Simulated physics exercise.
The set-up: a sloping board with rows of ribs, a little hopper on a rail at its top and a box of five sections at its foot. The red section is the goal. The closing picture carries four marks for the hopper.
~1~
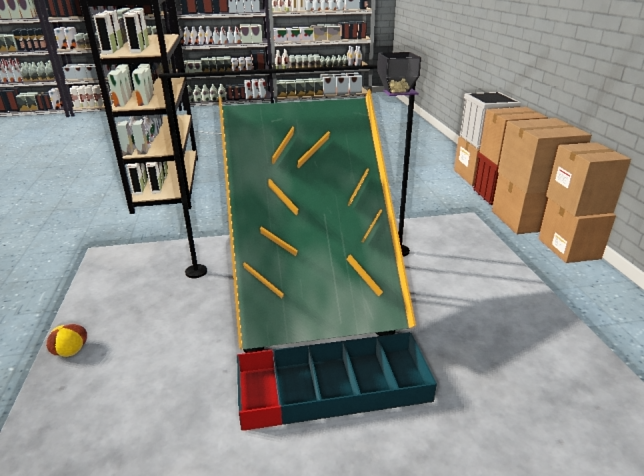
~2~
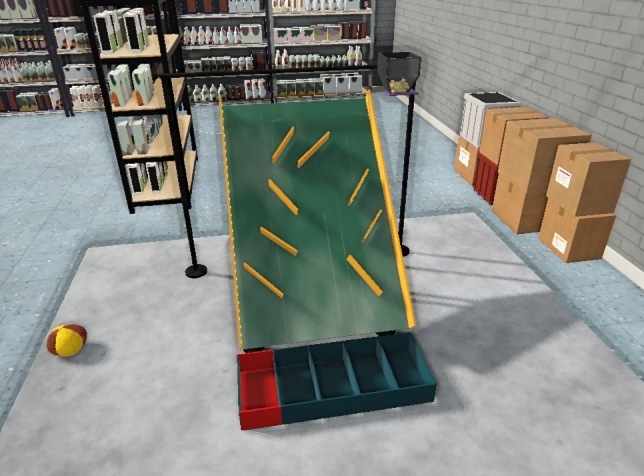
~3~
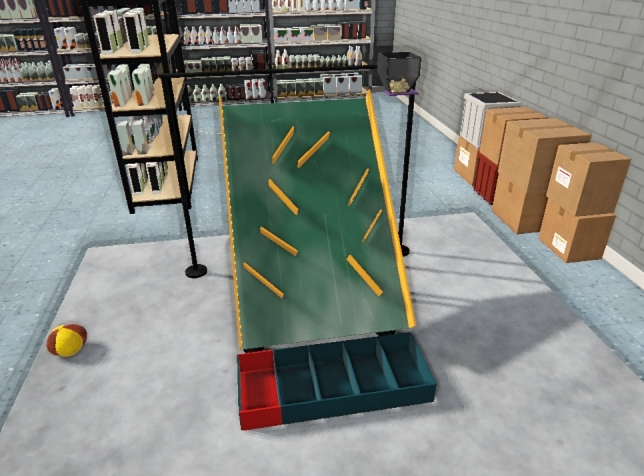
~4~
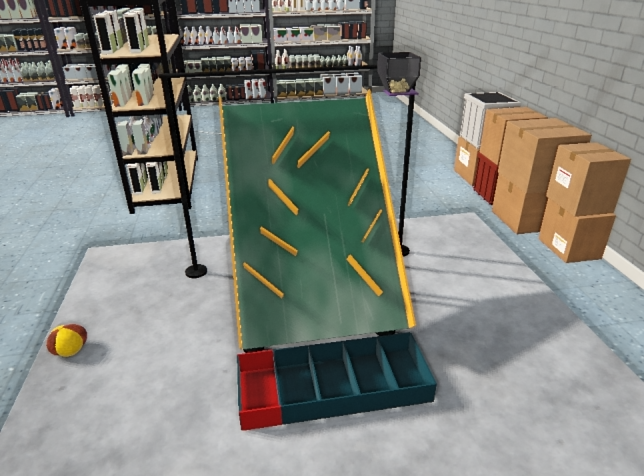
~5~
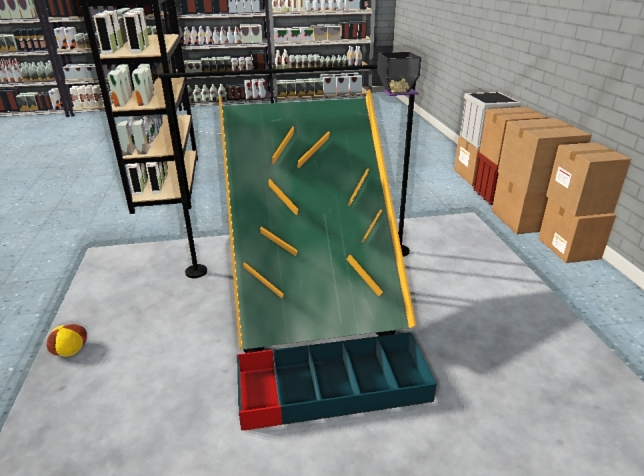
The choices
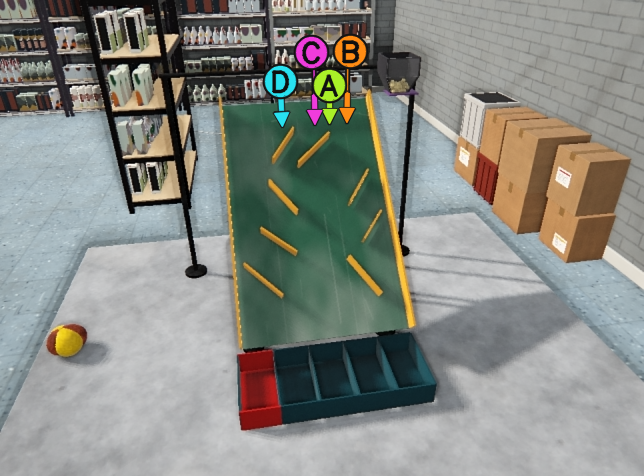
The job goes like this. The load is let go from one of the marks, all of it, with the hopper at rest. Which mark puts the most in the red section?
D.
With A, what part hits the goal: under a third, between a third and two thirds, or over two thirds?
Under a third.
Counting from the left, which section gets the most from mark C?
The fourth from the left.
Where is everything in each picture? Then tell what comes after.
Hopper at (397, 84), soya beans, door shut, in the first picture.
Ribs (273, 158) to (293, 127), (299, 162) to (329, 132), (269, 179) to (298, 210), in the second picture.
Ribs (351, 201) to (368, 169), (261, 228) to (297, 251), (365, 238) to (382, 210), in the third picture.
Ribs (244, 263) to (283, 295), (350, 255) to (382, 293), in the fourth picture.
Red section at (261, 417), number 1 of 5 from the left, in the fifth picture.
On the marked copy, mark A meets the board at (329, 118); mark B meets the board at (346, 117); mark C meets the board at (314, 119); mark D meets the board at (282, 121).
With A, none in the red section, nearly all in other sections, a small part outside the box.
With B, none in the red section, all in other sections.
With C, none in the red section, nearly all in other sections, a small part outside the box.
With D, about a third in the red section, about two thirds in other sections.
